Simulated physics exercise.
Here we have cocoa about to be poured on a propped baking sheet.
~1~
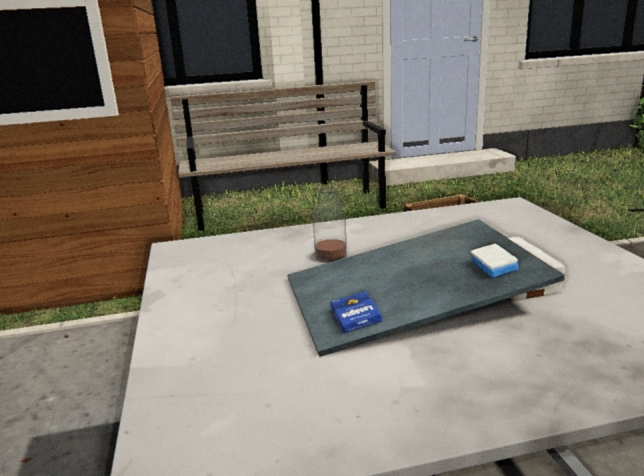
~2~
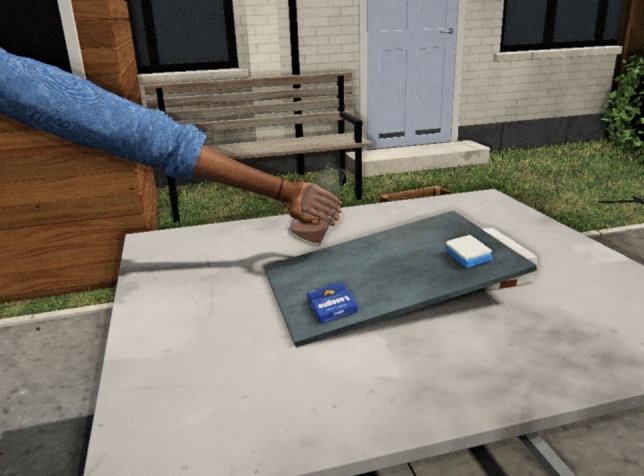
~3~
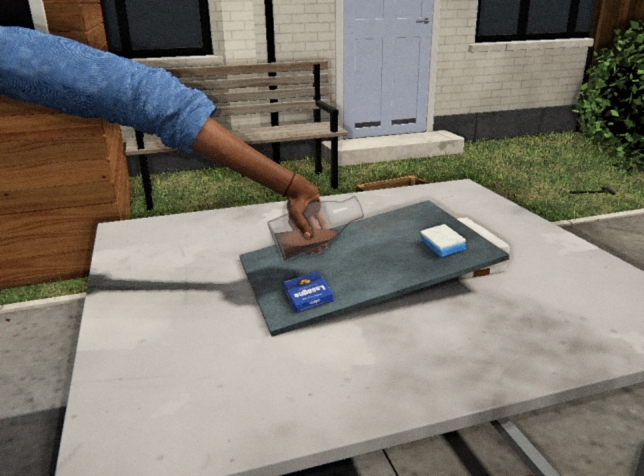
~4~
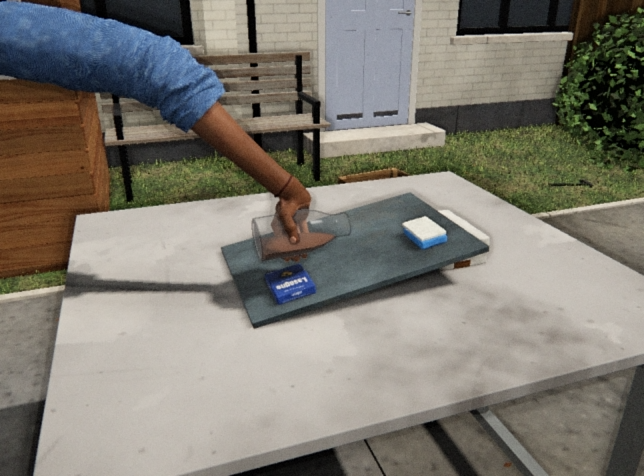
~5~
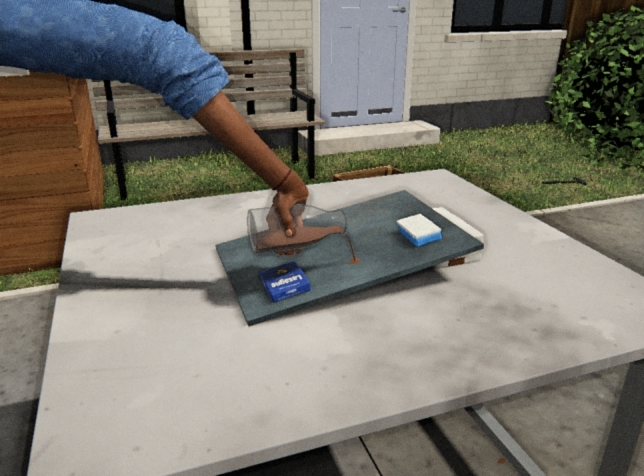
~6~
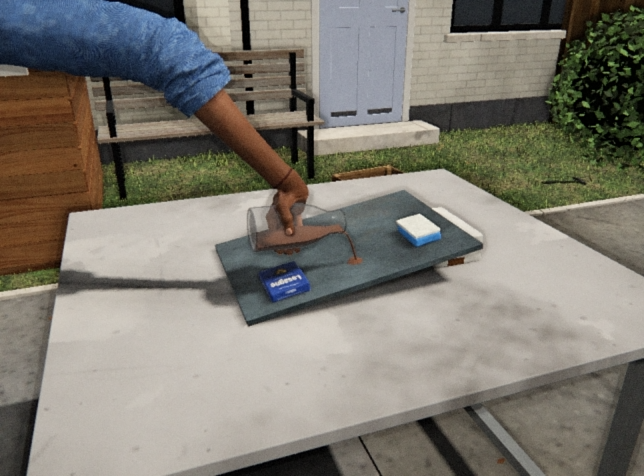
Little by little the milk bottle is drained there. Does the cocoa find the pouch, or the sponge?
On the left the pouch is reached, on the right the sponge escapes.
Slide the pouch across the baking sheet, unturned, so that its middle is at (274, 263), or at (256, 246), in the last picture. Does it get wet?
In the first try it ends up in the puddle; in the second it escapes.
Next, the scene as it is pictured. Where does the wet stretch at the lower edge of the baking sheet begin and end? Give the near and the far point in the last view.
Between (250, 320) and (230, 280).
Soon after, it runs down to the left; the pouch is wet; the sponge is dry.
Later, it runs down to the left and off the end; the pouch is wet; the sponge is dry.
In the end, it runs down to the left and off the end; the pouch is wet; the sponge is dry.
